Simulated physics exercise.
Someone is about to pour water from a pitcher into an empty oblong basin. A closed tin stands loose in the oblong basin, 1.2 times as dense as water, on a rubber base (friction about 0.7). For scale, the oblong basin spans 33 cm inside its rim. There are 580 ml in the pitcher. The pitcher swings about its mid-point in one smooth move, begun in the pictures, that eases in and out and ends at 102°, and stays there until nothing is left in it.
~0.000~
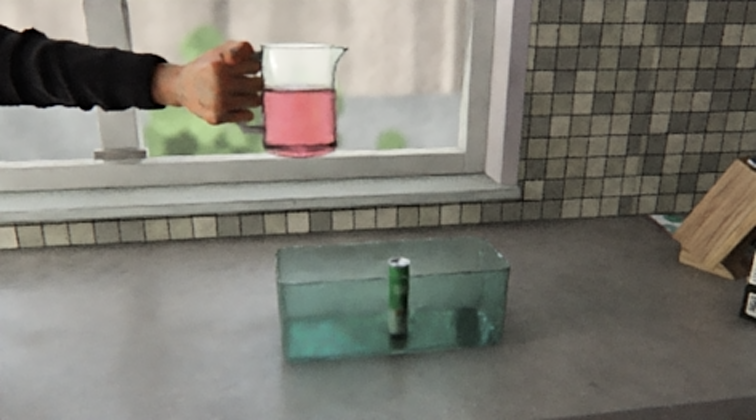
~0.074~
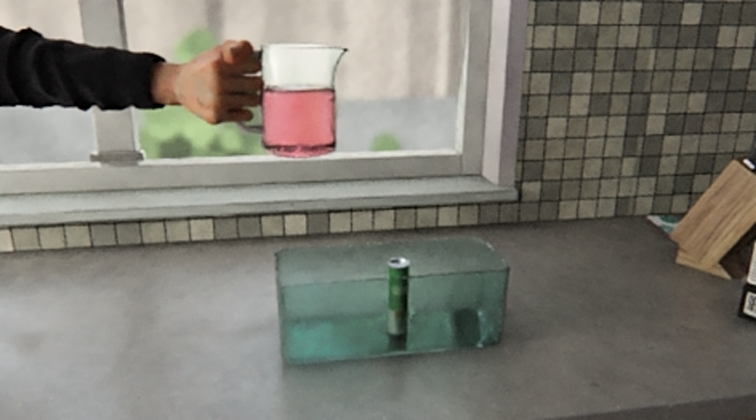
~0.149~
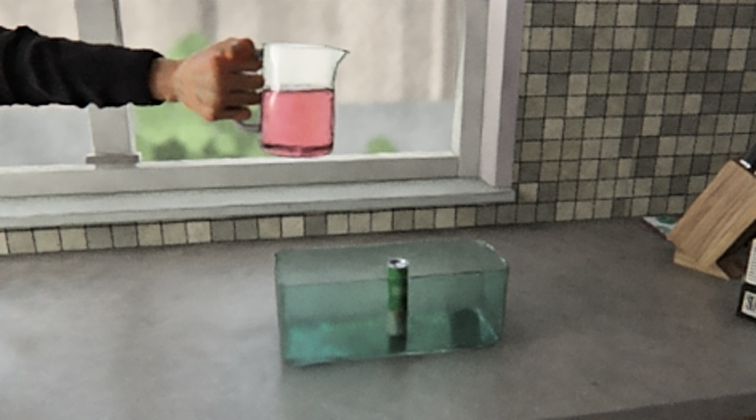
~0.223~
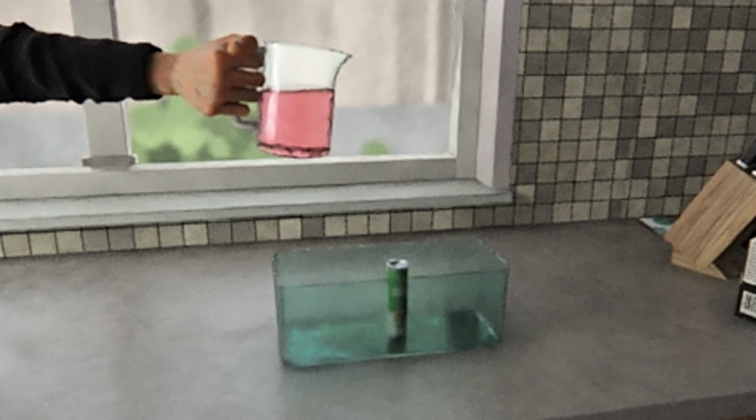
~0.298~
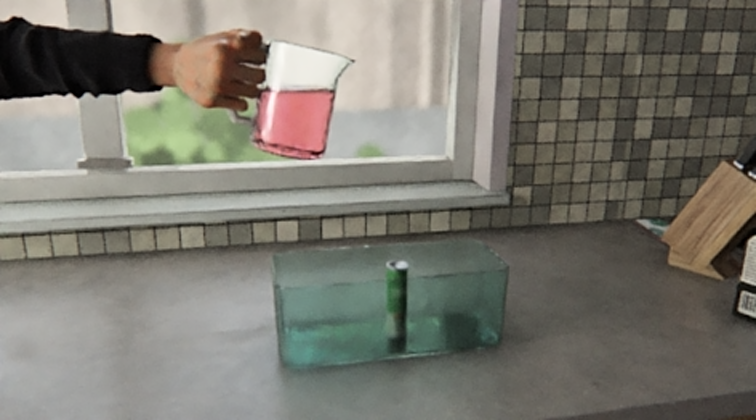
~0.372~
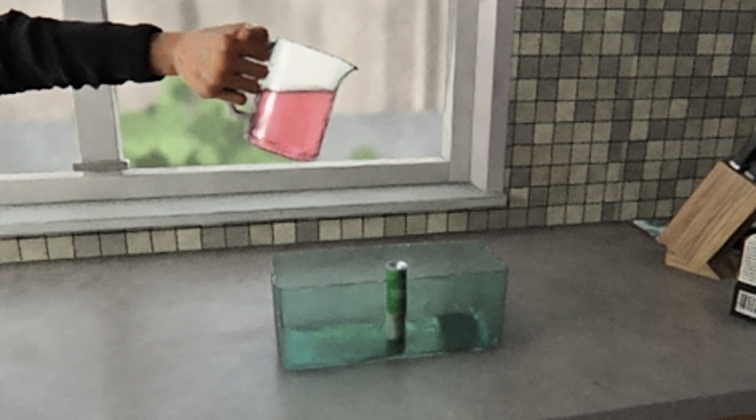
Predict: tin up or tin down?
It keeps standing.
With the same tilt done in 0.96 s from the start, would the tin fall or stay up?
Then it stays up.
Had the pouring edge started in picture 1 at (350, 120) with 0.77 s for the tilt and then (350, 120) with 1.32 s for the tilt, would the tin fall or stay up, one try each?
First it goes over; then it topples.
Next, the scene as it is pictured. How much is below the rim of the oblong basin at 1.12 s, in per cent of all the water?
About 24 per cent.
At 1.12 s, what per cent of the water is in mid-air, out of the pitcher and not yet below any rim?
Near 32 in a hundred.
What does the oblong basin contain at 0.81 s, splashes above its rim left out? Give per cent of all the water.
Some 0 per cent.
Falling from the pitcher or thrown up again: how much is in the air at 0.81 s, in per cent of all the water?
Some 5 per cent.
After 0.81 s the tilt is 68° and 95 per cent is still to pour; the tin stands where it began.
After 1.12 s the tilt is 97° and 45 per cent is still to pour; the tin stands where it began.
After 1.46 s the tilt is 102° and 8 per cent is still to pour; the tin stands where it began.
After 1.82 s the tilt is 102° and 1 per cent is still to pour; the tin stands where it began.
In the end the tin stands where it began.
